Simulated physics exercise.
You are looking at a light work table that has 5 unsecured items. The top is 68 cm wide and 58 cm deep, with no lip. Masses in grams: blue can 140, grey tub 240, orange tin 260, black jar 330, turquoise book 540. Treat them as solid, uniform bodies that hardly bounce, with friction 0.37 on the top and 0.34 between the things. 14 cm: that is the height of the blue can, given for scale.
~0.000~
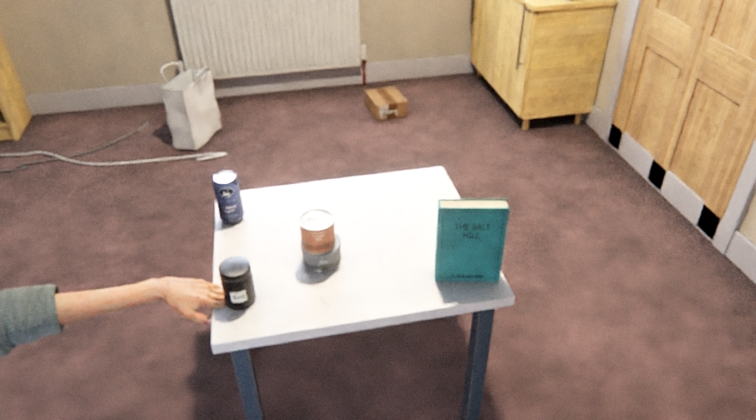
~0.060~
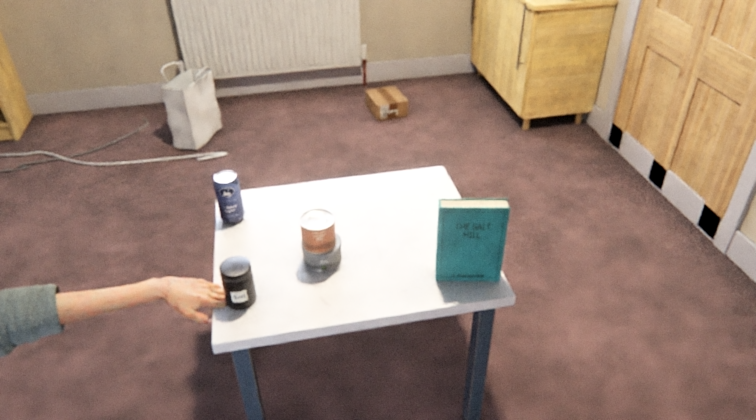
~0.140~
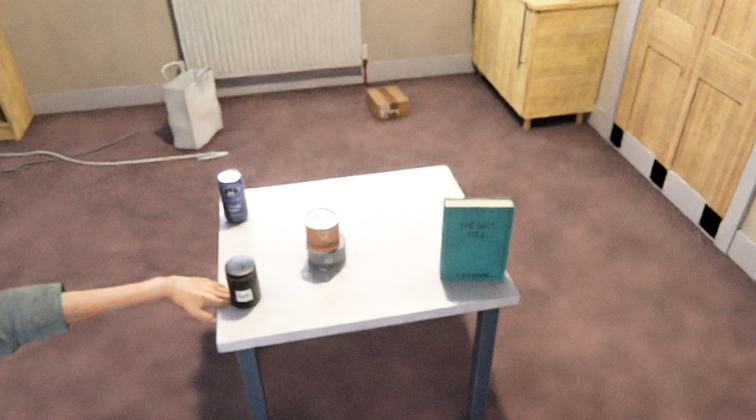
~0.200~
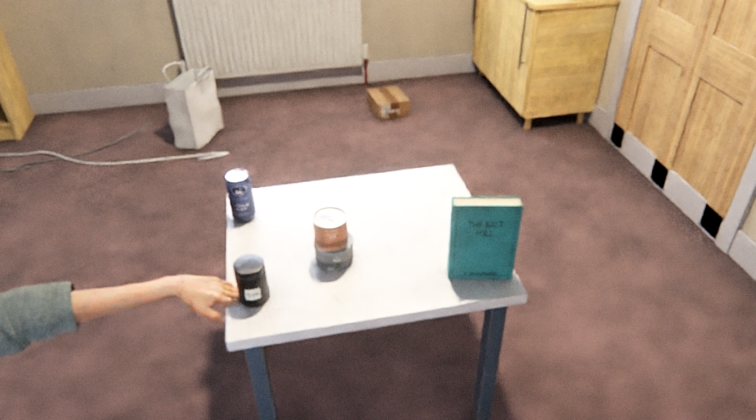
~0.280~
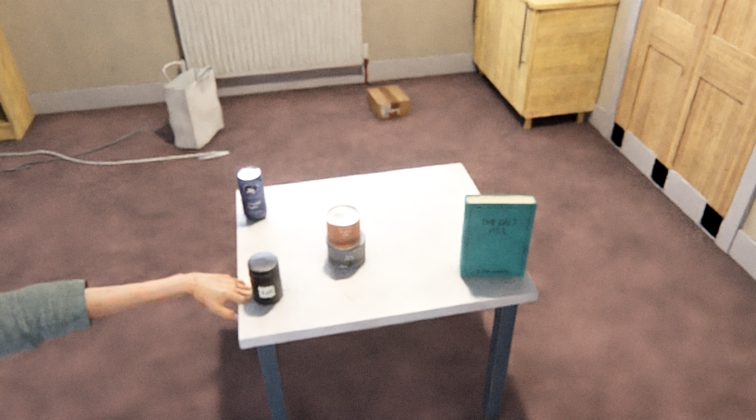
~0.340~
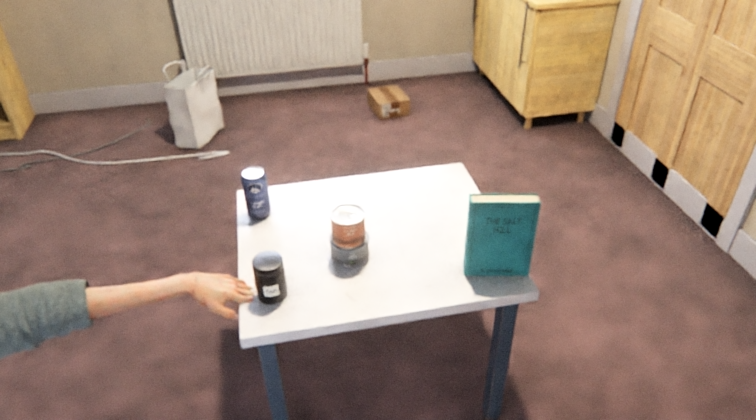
A hand pushes a white table holding cans, a jar and a book slightly right.
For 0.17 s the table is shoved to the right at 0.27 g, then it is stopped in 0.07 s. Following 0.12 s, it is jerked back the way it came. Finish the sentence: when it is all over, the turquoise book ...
The turquoise book is still on its base.
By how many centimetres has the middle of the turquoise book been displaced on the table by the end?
Displacement: Approx. 0 cm.
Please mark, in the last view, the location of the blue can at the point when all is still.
I'd put it at around (231, 197).
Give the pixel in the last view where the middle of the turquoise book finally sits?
Somewhere around (472, 240).
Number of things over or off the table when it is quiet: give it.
The answer is 0.
Around 0.64 s, things are still on the move.
Around 0.74 s, nothing moves.
Finally (1.3 s), all 5 still in place (within 5 cm). In the last view, turquoise book near (472, 240).
